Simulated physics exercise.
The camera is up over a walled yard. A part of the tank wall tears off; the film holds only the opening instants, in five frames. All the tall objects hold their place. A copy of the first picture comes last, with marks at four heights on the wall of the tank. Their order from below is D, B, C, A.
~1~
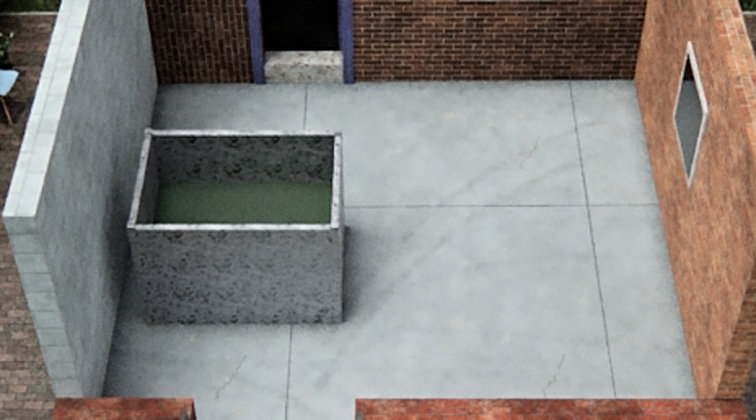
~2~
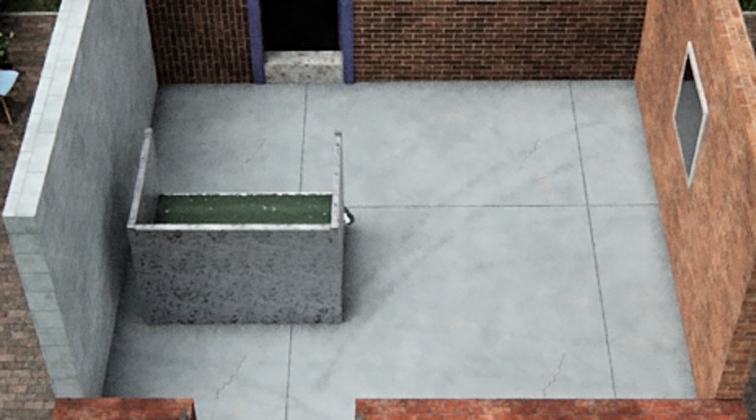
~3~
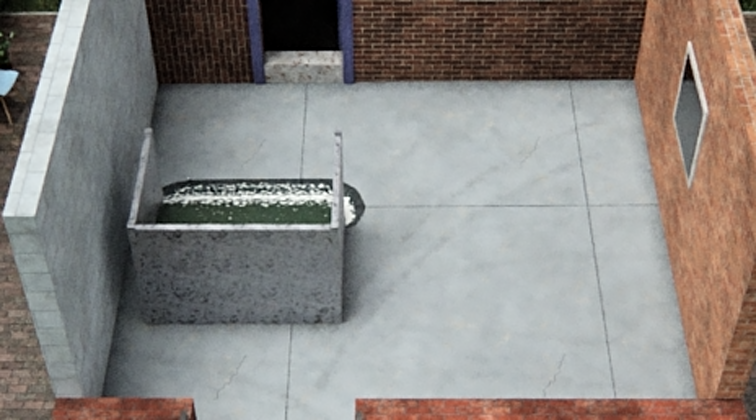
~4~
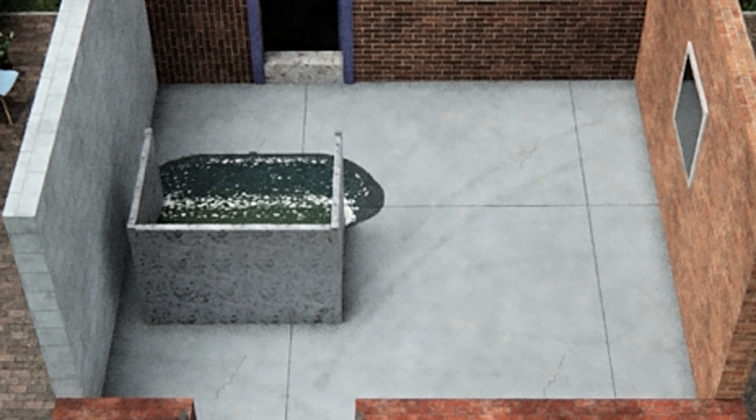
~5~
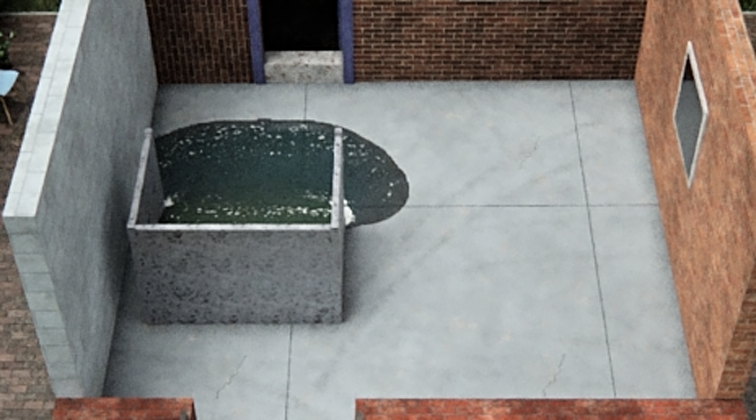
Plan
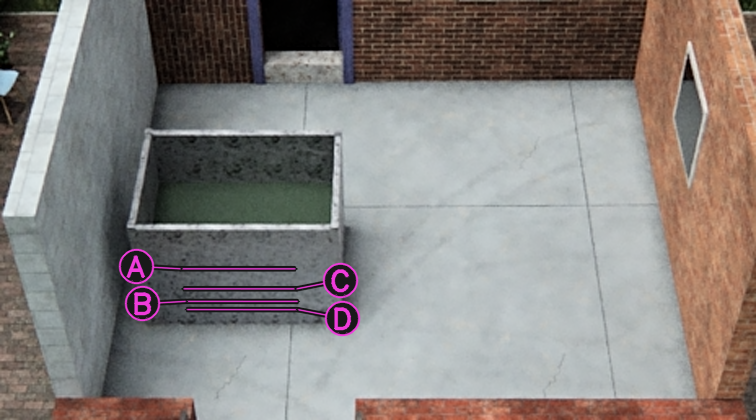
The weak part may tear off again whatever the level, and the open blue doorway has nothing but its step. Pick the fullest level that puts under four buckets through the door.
C.
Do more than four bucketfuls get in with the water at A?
Yes, that goes wrong.
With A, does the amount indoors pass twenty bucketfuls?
No.
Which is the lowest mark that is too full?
A it is.
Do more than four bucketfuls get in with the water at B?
No, that is safe.
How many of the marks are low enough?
Three of the four.
On the marked copy, A at (237, 268); B at (241, 301); C at (240, 288); D at (242, 309); from the bottom up D, B, C, A.
With A, about 8 bucketfuls get in.
With B, nothing gets over.
With C, a splash gets over, under a bucket.
With D, nothing gets over.
